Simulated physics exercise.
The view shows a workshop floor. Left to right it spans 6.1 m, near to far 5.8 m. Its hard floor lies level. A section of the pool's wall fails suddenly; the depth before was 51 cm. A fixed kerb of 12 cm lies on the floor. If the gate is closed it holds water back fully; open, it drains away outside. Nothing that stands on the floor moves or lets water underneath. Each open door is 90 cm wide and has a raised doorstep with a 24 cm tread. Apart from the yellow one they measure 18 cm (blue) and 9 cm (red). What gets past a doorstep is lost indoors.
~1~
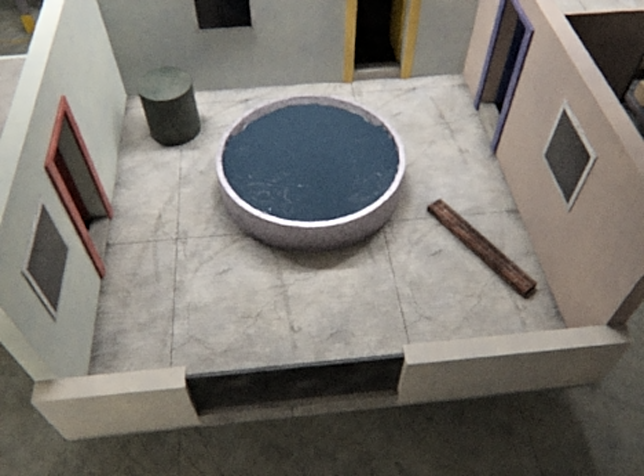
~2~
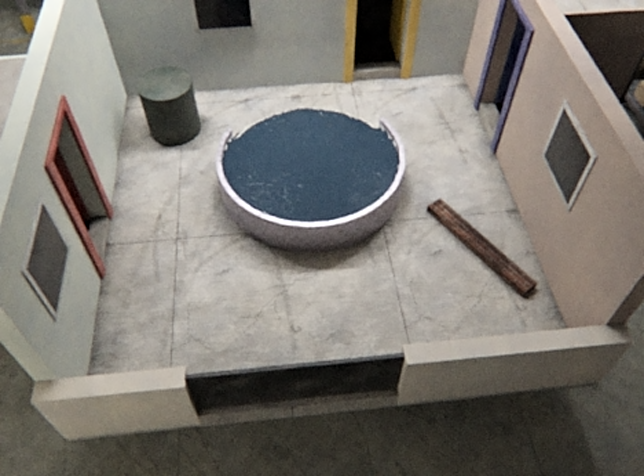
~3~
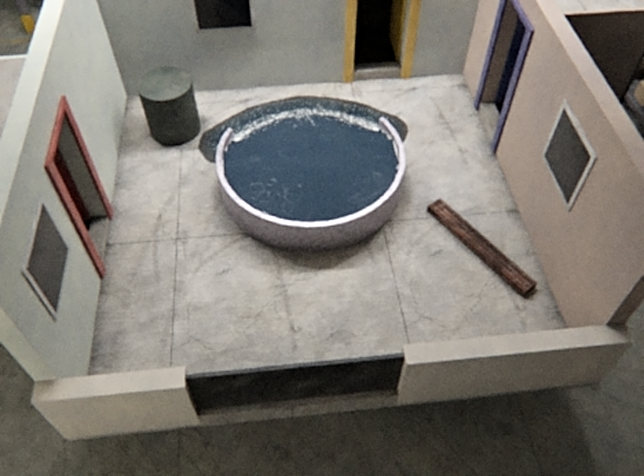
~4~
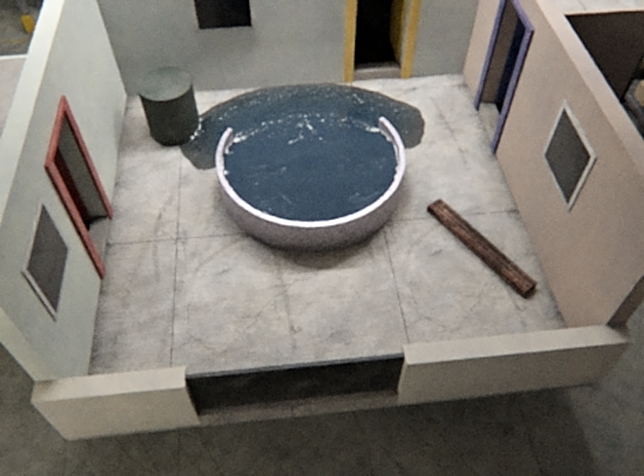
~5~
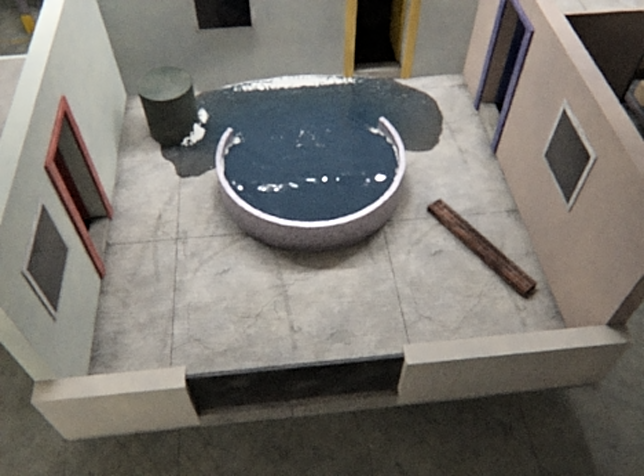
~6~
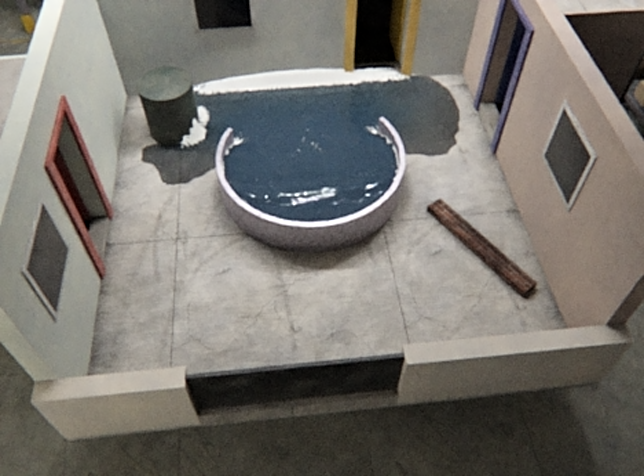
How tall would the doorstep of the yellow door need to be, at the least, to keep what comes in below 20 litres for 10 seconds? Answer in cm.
About 21 cm.
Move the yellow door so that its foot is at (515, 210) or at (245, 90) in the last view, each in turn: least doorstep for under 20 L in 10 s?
About 11.5 and 28 cm.
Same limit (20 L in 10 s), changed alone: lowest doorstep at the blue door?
About 13.5 cm at blue.
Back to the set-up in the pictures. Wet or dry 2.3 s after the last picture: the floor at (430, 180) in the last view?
It is wet.
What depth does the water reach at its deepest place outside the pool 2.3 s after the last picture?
Up to some 34 cm.
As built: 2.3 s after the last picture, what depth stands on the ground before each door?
Depths in cm: Yellow 20, blue 18, red 5.
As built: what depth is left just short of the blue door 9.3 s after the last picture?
Roughly 10.0 cm deep.
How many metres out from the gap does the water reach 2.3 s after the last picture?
Some 4.0 m out.
Then, 0.7 s after the last picture water covers 30 % of the floor, deepest (36 cm) near (290, 92); 26 cm at the yellow door, 8 litres in over its 19 cm doorstep.
Then, 2.3 s after the last picture water covers 50 % of the floor, deepest (34 cm) near (138, 96); 20 cm at the yellow door, 35 litres in over its 19 cm doorstep.
Then, 9.3 s after the last picture water covers 95 % of the floor, deepest (16 cm) near (459, 241); 7 cm at the yellow door, 37 litres in over its 19 cm doorstep.
At the yellow door as built, the water peaked near 27 cm, 0.5 s after the last picture.
Run again over the same 10 s with other heights there, 45 litres in over 18 cm, 9 litres over 24 cm. The limit of 20 litres is kept from about 21 cm up.
